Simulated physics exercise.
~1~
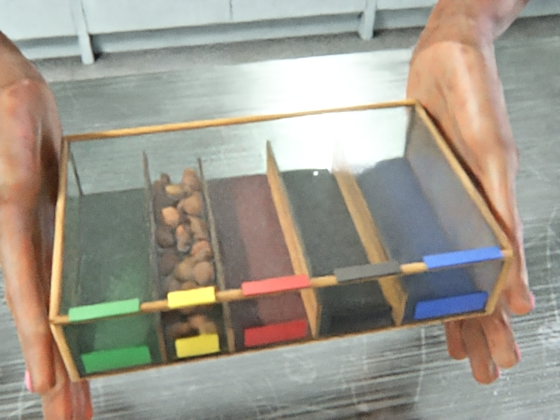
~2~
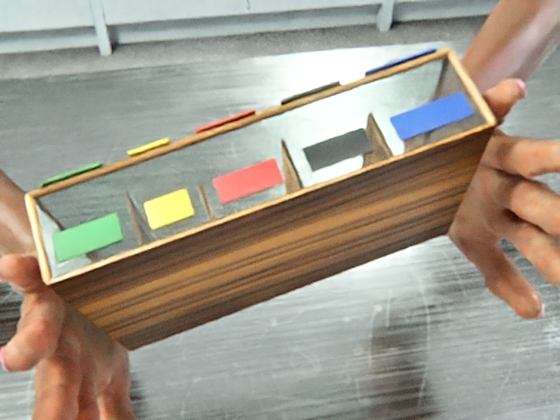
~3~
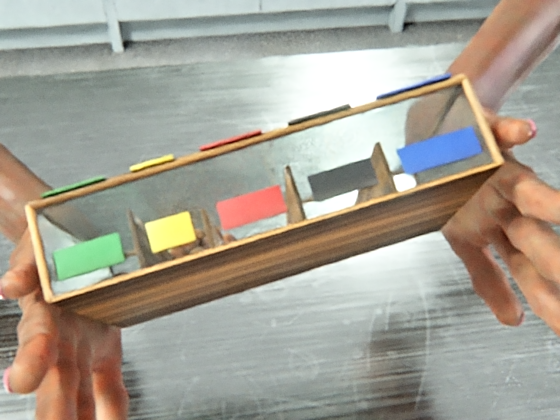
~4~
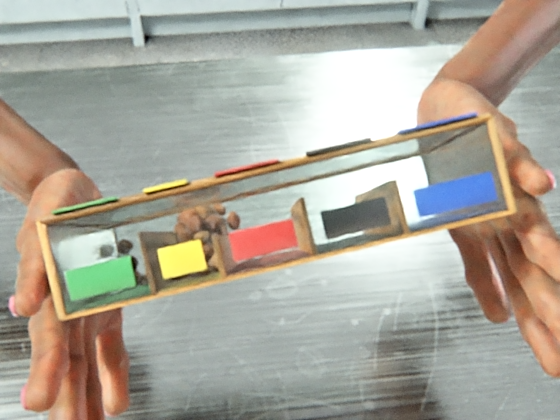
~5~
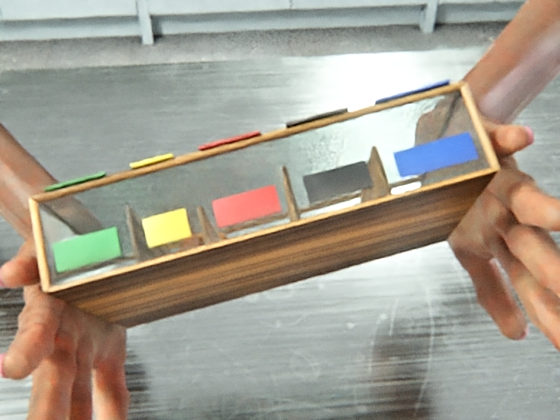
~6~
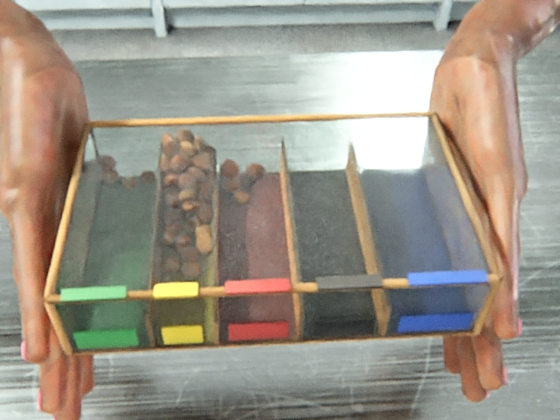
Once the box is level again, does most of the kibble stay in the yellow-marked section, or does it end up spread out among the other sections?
Most of the kibble stays in the yellow-marked section. Only a few pieces end up in the green and red sections beside it, and the black and blue ones are left empty of kibble.
A pair of hands tipped a clear-lidded wooden box of brown kibble steeply, eased it partway back, tipped it further again, then levelled it. Most pieces ended in the yellow-marked section, with a few in the neighbouring green and red ones.
